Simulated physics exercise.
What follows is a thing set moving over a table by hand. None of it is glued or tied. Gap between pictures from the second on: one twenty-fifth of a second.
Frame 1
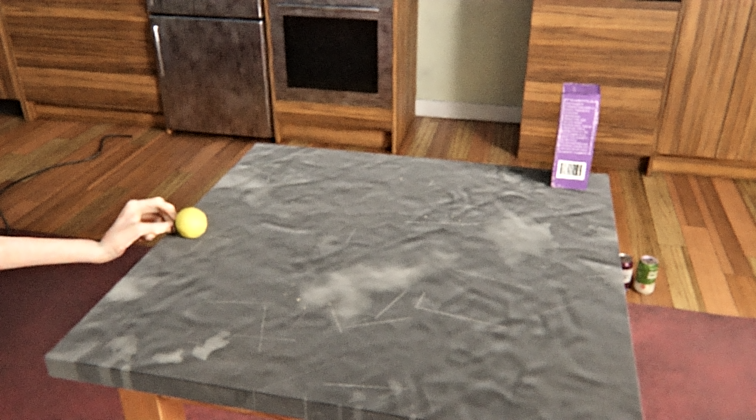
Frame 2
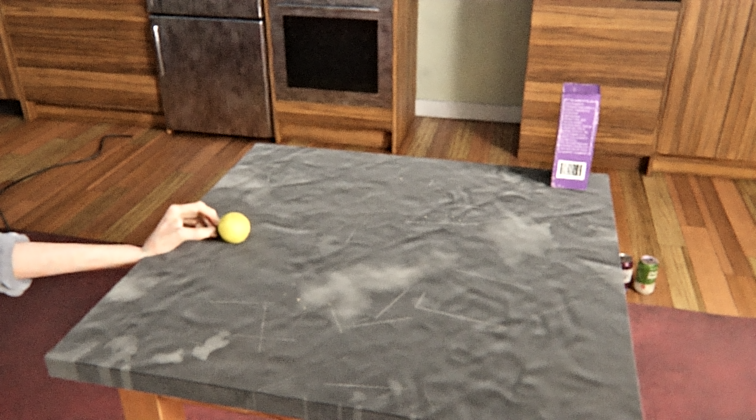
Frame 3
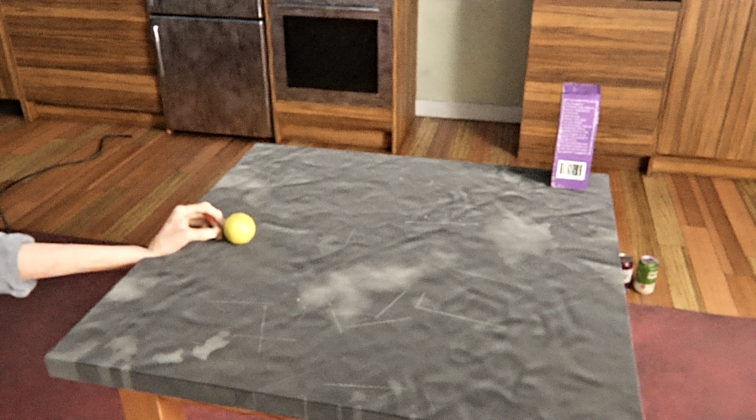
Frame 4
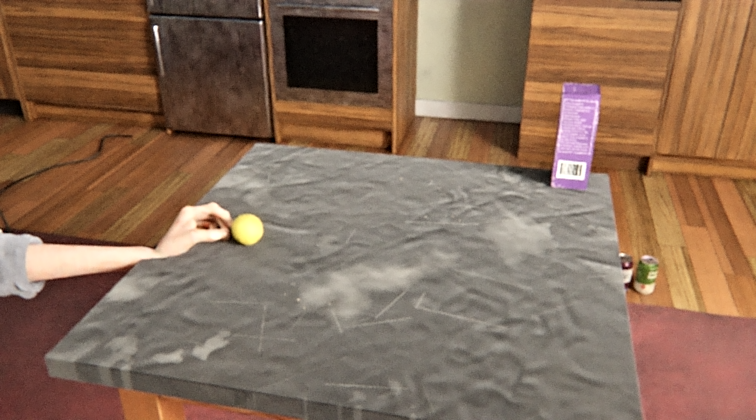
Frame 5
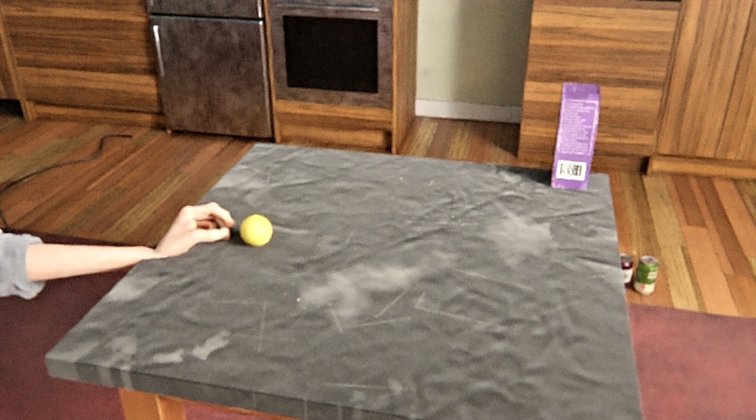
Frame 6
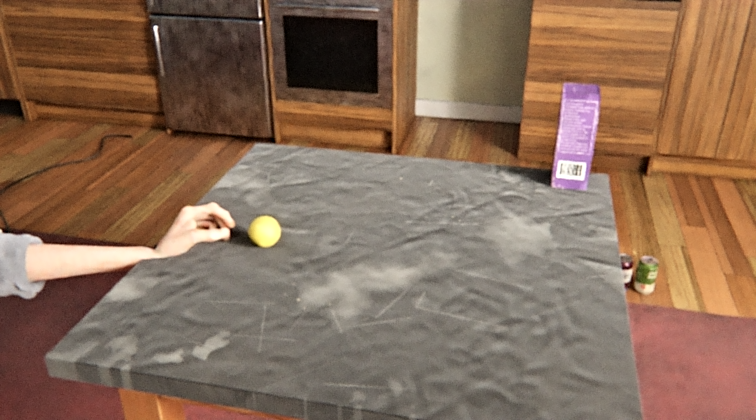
In a kitchen, a hand moved a yellow lemon rightward across a dark table with a purple box at its far corner, then stayed back as the lemon rolled a little farther right.
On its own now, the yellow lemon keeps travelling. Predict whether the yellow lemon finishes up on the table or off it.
Likely outcome: It is safe on the table.
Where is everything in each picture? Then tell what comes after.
Under the hand; yellow lemon (191, 223), in the first frame.
Under the hand; yellow lemon (234, 228), in the second frame.
Under the hand; yellow lemon (239, 229), in the third frame.
Yellow lemon (247, 230), in the fourth frame.
Yellow lemon (256, 231) rolled a little, in the fifth frame.
Yellow lemon (264, 232) rolled a little, in the sixth frame.
Then, 0.10 s after the last picture, yellow lemon rolled about its own width near (283, 234).
Then, 0.30 s after the last picture, yellow lemon rolled well along near (313, 238).
Then, 0.50 s after the last picture, yellow lemon rolled well along near (332, 240).
At rest, moved from the start, yellow lemon. Seen from the same camera at the end, yellow lemon near (339, 241).
